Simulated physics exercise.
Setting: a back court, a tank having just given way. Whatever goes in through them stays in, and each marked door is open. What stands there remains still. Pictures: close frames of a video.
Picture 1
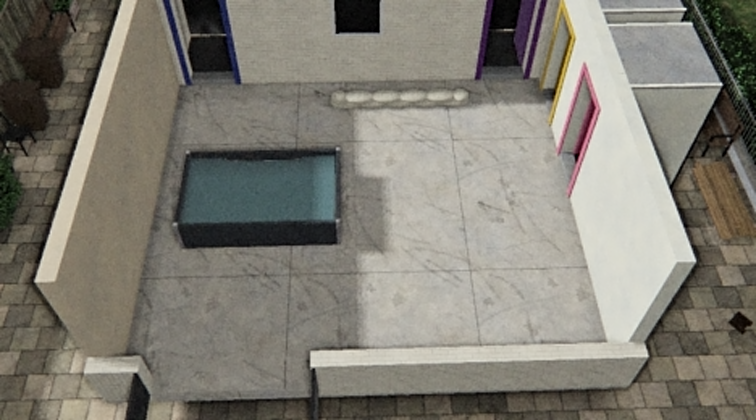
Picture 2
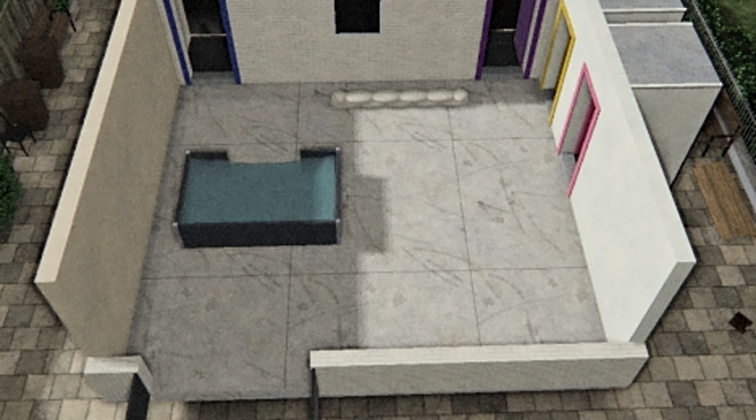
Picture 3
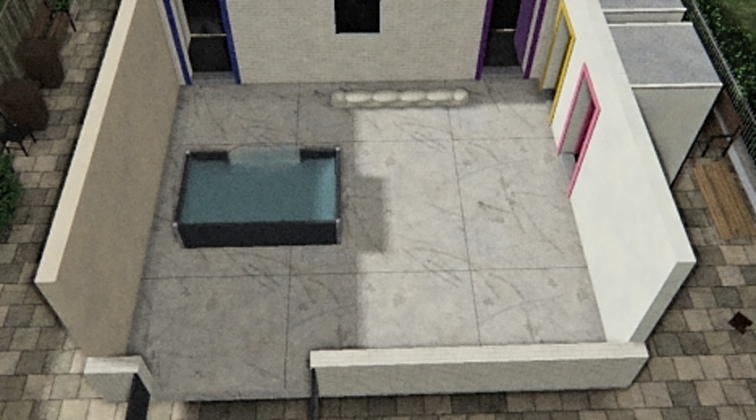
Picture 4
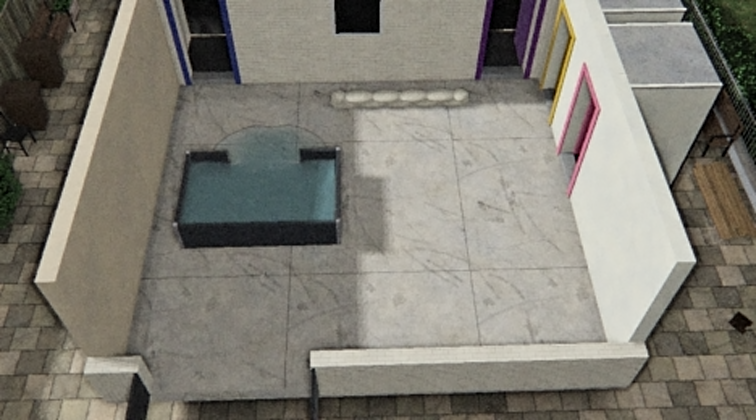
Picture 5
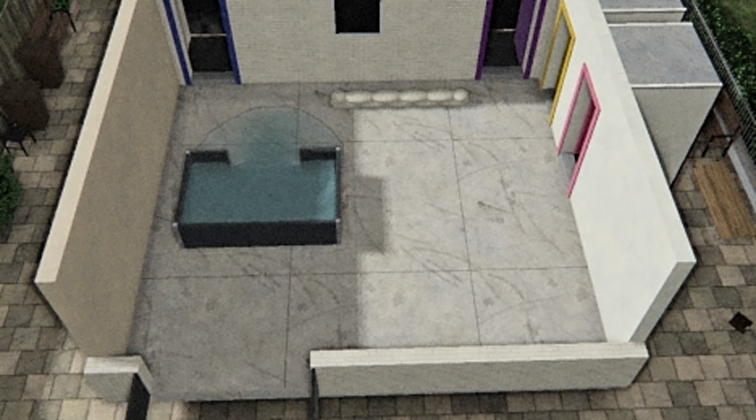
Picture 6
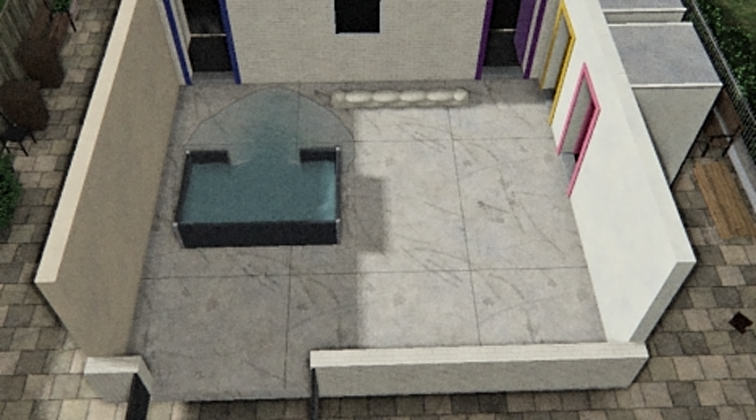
Water pours through a gap in the open tank's far side and spreads across the court.
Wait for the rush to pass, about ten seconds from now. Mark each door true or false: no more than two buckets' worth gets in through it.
Yellow door: False, blue door: False, purple door: True, pink door: True.
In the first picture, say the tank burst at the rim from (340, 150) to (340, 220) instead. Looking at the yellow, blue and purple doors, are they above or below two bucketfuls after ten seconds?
Yellow door: Crosses the line; blue door: Falls short; purple door: Falls short.
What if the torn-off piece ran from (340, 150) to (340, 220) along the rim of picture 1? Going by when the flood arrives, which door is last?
The one in blue is last in line.
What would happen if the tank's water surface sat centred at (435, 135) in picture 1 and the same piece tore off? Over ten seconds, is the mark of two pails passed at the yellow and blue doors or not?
Both checked - yellow door surpasses the limit, blue door remains within limits.
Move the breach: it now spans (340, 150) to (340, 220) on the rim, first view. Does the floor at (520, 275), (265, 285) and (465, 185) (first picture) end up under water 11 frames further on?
Going in your order, I'd say drenched, then still bare, then drenched.
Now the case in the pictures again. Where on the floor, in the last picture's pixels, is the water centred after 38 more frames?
That comes out near (308, 151).
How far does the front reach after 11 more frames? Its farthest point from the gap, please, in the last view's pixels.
The front's farthest point is close to (442, 80).
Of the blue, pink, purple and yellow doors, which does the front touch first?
Call: The blue one.
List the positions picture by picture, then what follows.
The first picture shows still water in the open tank at (261, 189).
In the second picture, the front is at a hidden place, out from the gap on the open tank's far side.
In the third picture, the front is at a hidden place, out from the gap on the open tank's far side.
In the fourth picture, water pours out on the open tank's far side and has run to (304, 132).
In the fifth picture, water pours out on the open tank's far side and has run to (284, 109).
In the sixth picture, water pours out on the open tank's far side and has run to (282, 91).
A moment on, water covers 15 % of the floor; the yellow door not reached, the blue door wet at the sill, nothing in, the purple door not reached, the pink door not reached.
Next, water covers 20 % of the floor; the yellow door not reached, the blue door over two buckets in, the purple door not reached, the pink door not reached.
Then, water covers 35 % of the floor; the yellow door wet at the sill, nothing in, the blue door over two buckets in, the purple door wet at the sill, nothing in, the pink door not reached.
Later, water covers 55 % of the floor; the yellow door over two buckets in, the blue door far over two buckets in, the purple door wet at the sill, nothing in, the pink door wet at the sill, nothing in.
In the end, water covers 75 % of the floor; the yellow door over two buckets in, the blue door far over two buckets in, the purple door wet at the sill, nothing in, the pink door wet at the sill, nothing in.
